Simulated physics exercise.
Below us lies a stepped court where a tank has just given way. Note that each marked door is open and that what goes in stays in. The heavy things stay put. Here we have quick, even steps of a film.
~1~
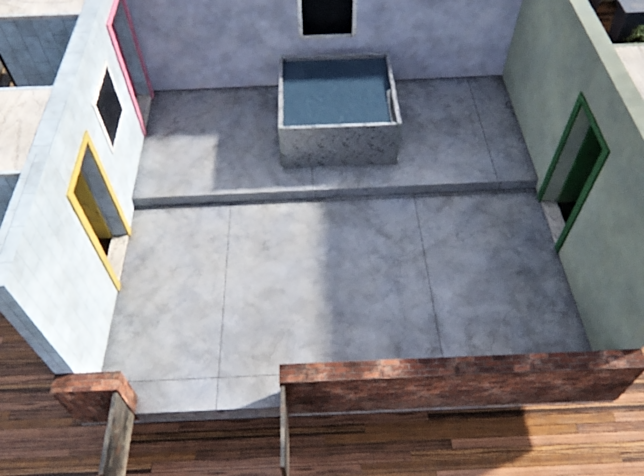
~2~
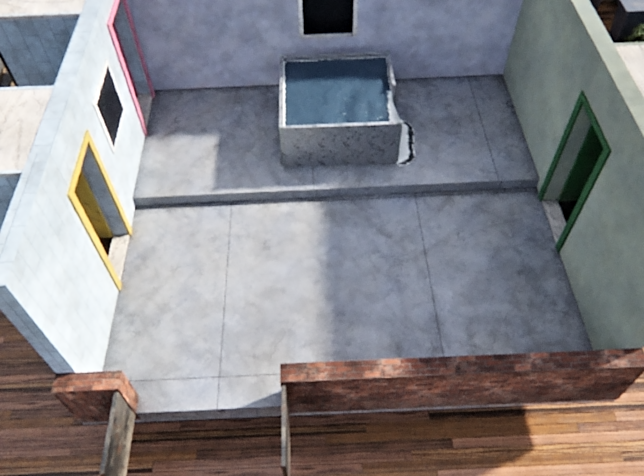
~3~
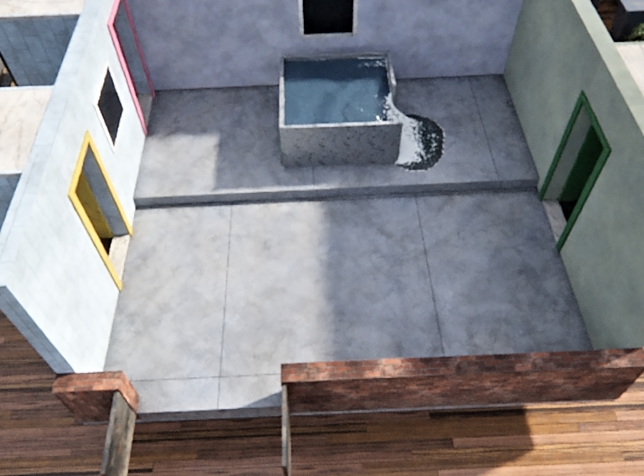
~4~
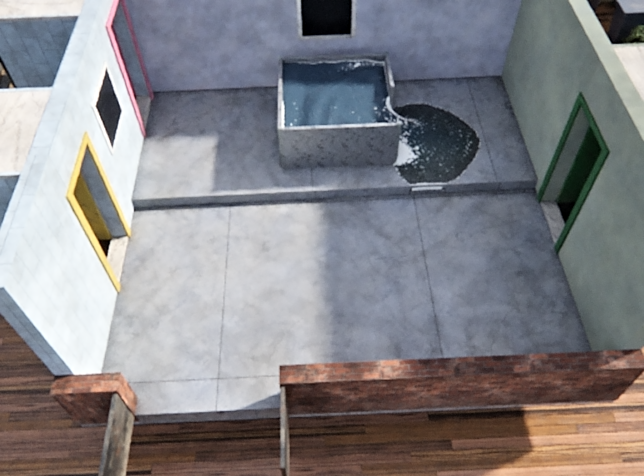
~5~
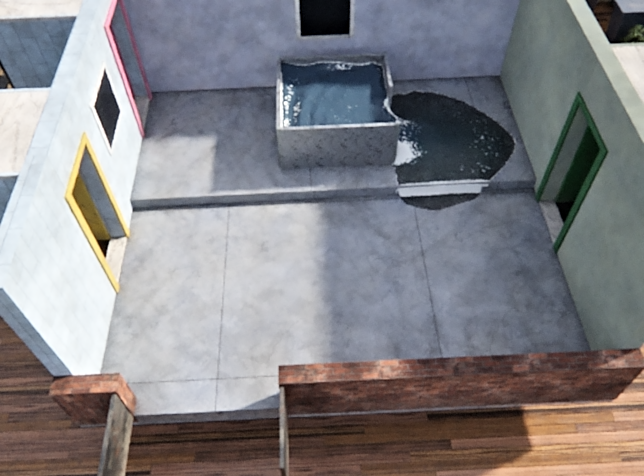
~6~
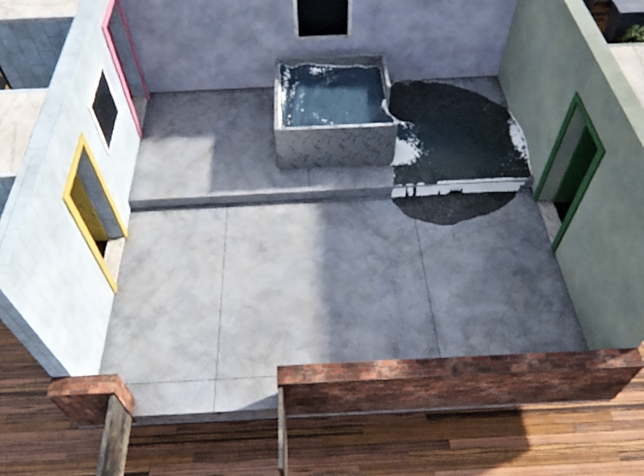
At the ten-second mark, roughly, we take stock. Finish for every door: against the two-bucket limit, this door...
The pink door remains within it; the yellow door surpasses it; the green door surpasses it.
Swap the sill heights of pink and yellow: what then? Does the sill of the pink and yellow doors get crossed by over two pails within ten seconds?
Pink: Too much; yellow: Not enough.
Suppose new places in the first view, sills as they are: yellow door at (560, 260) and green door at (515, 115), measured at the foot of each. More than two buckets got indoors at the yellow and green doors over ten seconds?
I'd say the yellow door beats the mark and the green door beats the mark.
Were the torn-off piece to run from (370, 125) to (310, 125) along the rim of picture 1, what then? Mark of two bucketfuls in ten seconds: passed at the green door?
Green door: Exceeds it.
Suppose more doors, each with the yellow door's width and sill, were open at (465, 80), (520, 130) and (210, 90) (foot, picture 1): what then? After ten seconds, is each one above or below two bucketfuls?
One, ends up above; two, ends up above; three, ends up below.
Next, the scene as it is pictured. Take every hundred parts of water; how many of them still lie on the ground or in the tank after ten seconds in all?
That works out to about 86 percent.
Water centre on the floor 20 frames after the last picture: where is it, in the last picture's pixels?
Around (407, 156).
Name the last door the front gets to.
That would be the yellow one.
A moment on, water covers 20 % of the floor; the pink door not reached, the yellow door not reached, the green door under two buckets in.
Next, water covers 25 % of the floor; the pink door not reached, the yellow door not reached, the green door over two buckets in.
Then, water covers 35 % of the floor; the pink door not reached, the yellow door not reached, the green door far over two buckets in.
Later, water covers 75 % of the floor; the pink door wet at the sill, nothing in, the yellow door not reached, the green door far over two buckets in.
In the end, water covers 85 % of the floor; the pink door wet at the sill, nothing in, the yellow door over two buckets in, the green door far over two buckets in.
